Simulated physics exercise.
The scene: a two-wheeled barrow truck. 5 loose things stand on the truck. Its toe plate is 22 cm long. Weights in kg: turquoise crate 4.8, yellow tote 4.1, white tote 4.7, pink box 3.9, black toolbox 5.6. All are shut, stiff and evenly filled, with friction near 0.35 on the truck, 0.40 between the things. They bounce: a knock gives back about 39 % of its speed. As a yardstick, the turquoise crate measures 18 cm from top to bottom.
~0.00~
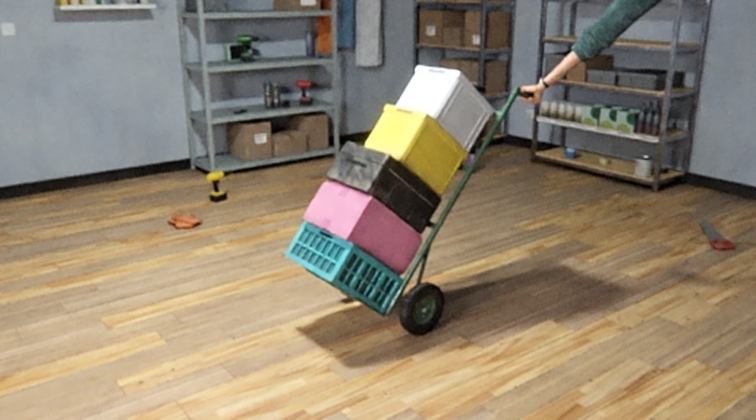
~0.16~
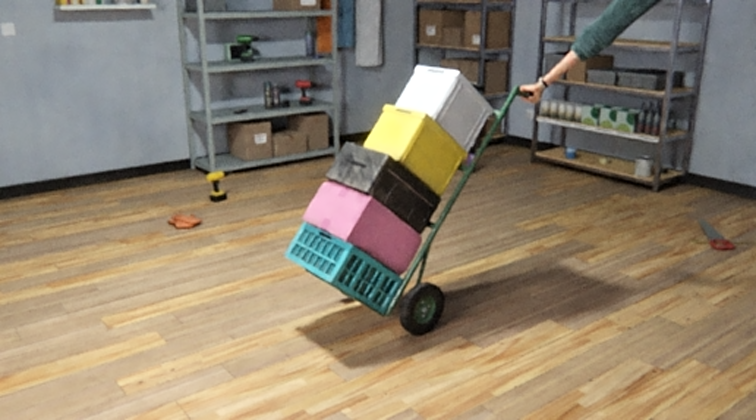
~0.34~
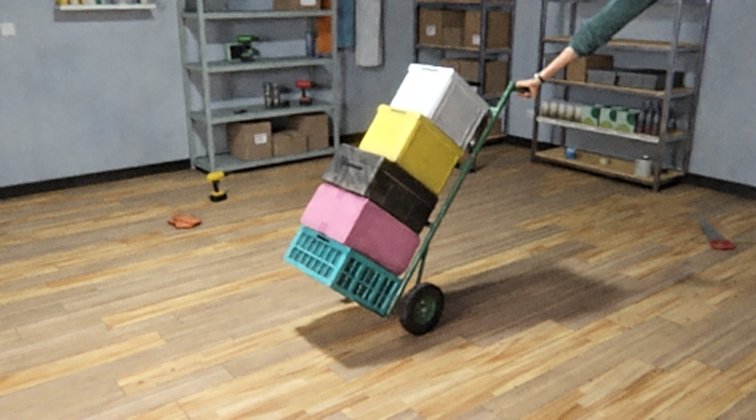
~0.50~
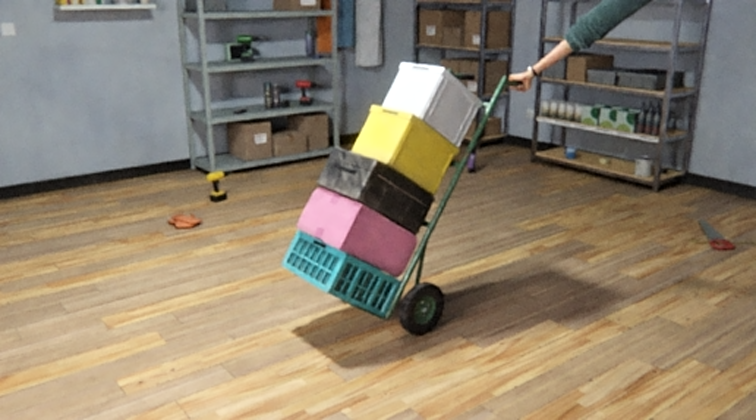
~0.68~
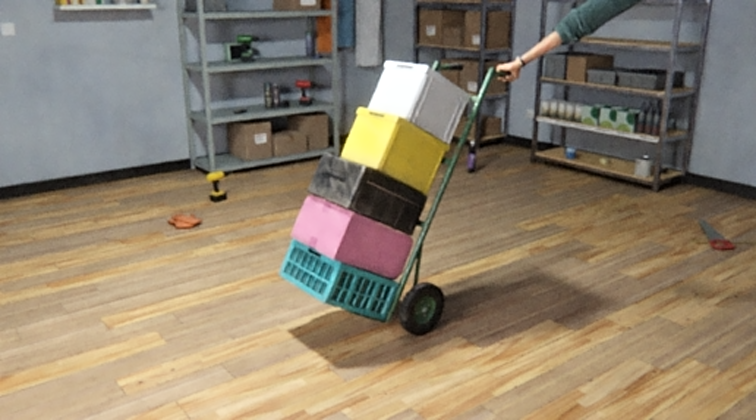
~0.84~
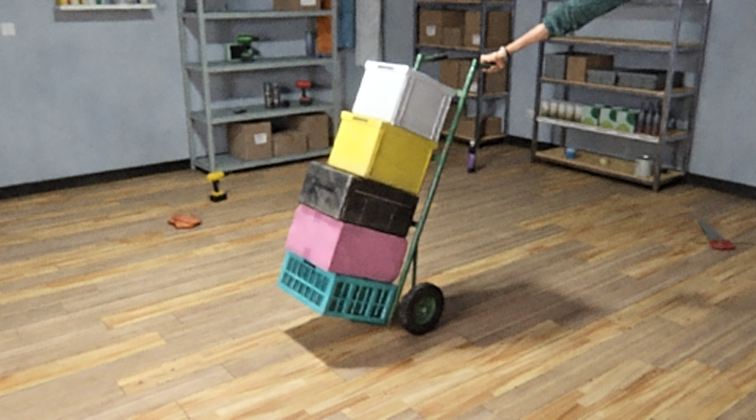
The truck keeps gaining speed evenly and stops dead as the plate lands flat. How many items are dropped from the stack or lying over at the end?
Lost: Not one.
By 1.34 s, truck upright; yellow tote 3 cm from its spot near (326, 180); white tote 5 cm from its spot; black toolbox 2 cm from its spot.
By 1.54 s, truck upright; yellow tote rocked 9° off its seat near (308, 182); turquoise crate rocked 9° off its seat near (331, 311); white tote rocked 9° off its seat.
By 1.94 s, truck upright; yellow tote rocked 8° off its seat near (308, 183); turquoise crate rocked 8° off its seat near (331, 311); white tote rocked 8° off its seat.
By 2.14 s, truck upright; yellow tote 5 cm from its spot near (323, 181); white tote 11 cm from its spot; black toolbox 3 cm from its spot.
When it is over (2.8 s), all 5 within 10 cm of the start. End places, in pixels of the last picture, turquoise crate near (334, 313), yellow tote near (331, 180).
